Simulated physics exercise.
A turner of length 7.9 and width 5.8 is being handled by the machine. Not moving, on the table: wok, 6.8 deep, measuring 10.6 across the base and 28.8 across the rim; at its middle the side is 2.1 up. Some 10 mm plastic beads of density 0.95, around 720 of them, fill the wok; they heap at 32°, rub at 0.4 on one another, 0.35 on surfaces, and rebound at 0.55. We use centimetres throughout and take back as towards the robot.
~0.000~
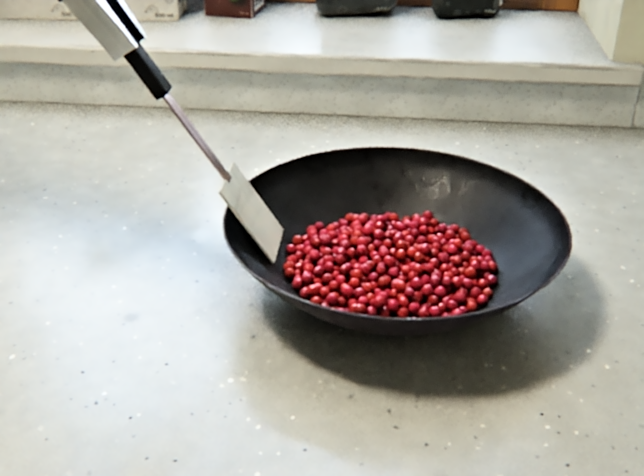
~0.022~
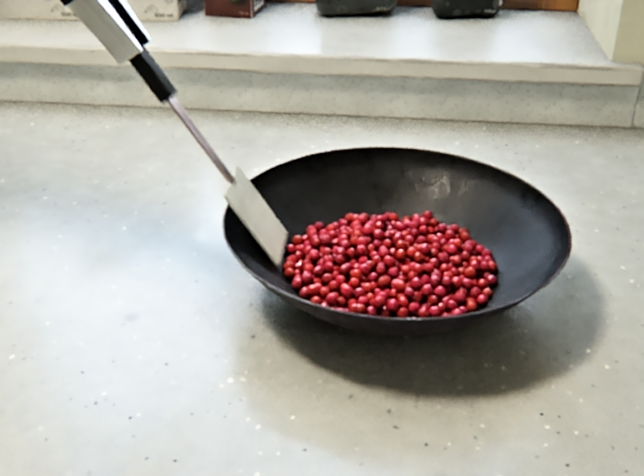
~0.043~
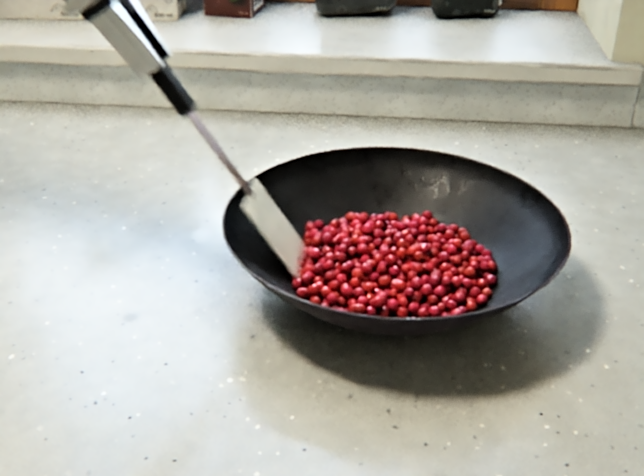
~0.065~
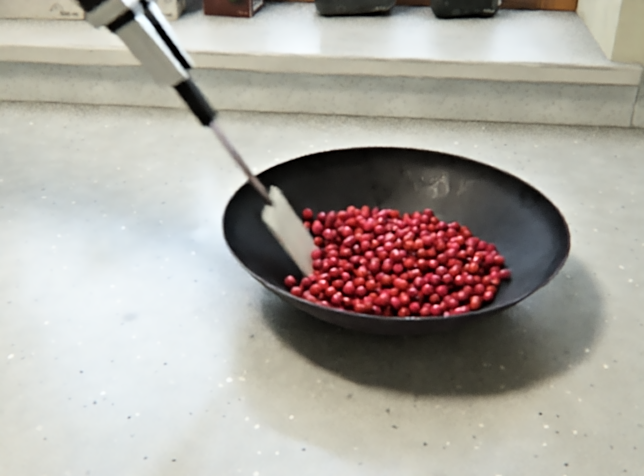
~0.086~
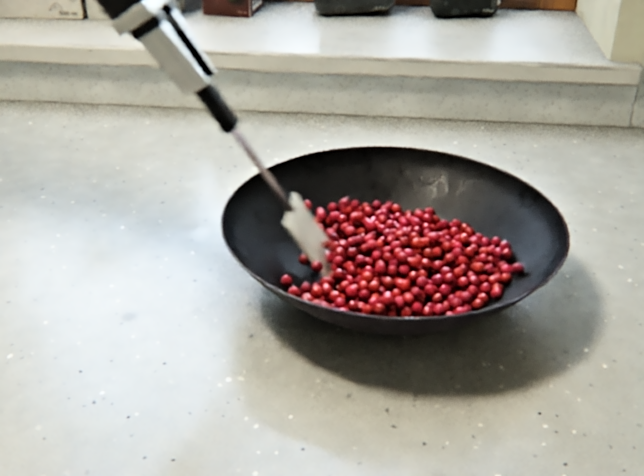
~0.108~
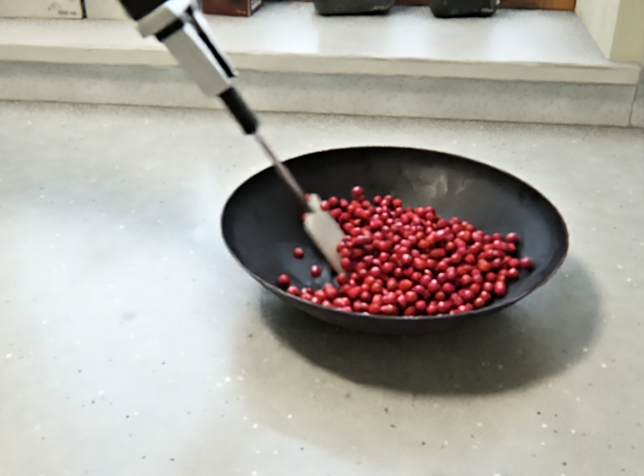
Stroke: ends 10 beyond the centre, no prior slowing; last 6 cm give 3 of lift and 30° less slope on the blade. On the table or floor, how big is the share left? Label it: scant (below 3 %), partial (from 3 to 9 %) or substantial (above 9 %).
Substantial (above 9 %).
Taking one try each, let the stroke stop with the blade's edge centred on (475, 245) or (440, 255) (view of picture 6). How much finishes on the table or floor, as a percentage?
Try 1: Approx. 0 %; try 2: Approx. 0 %.
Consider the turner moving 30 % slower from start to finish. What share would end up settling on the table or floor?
In that case some 5 per cent.
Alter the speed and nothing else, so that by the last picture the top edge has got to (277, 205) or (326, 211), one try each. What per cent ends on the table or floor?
First try around 5 %, second try around 20 %.
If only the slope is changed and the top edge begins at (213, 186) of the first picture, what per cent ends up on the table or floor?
Spill: Approx. 20 per cent.
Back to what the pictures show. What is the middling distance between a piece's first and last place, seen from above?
Some 3 centimetres.
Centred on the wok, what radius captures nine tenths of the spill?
Seen from above, roughly 50 cm.
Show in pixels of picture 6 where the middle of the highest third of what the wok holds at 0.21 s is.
I'd put it somewhere near (477, 243).
After 0.16 s, sloping 57°, highest piece 9 above the table; 721 in the wok.
After 0.21 s, sloping 46°, highest piece 7 above the table; 721 in the wok.
After 0.44 s, sloping 27°, highest piece 8 above the table; 587 in the wok, 66 on the table or floor, 68 on the blade or in flight.
After 1.49 s, sloping 27°, highest piece 5 above the table; 587 in the wok, 134 on the table or floor.
At rest, 587 in the wok, 134 on the table or floor. That is 19 % on the table or floor.
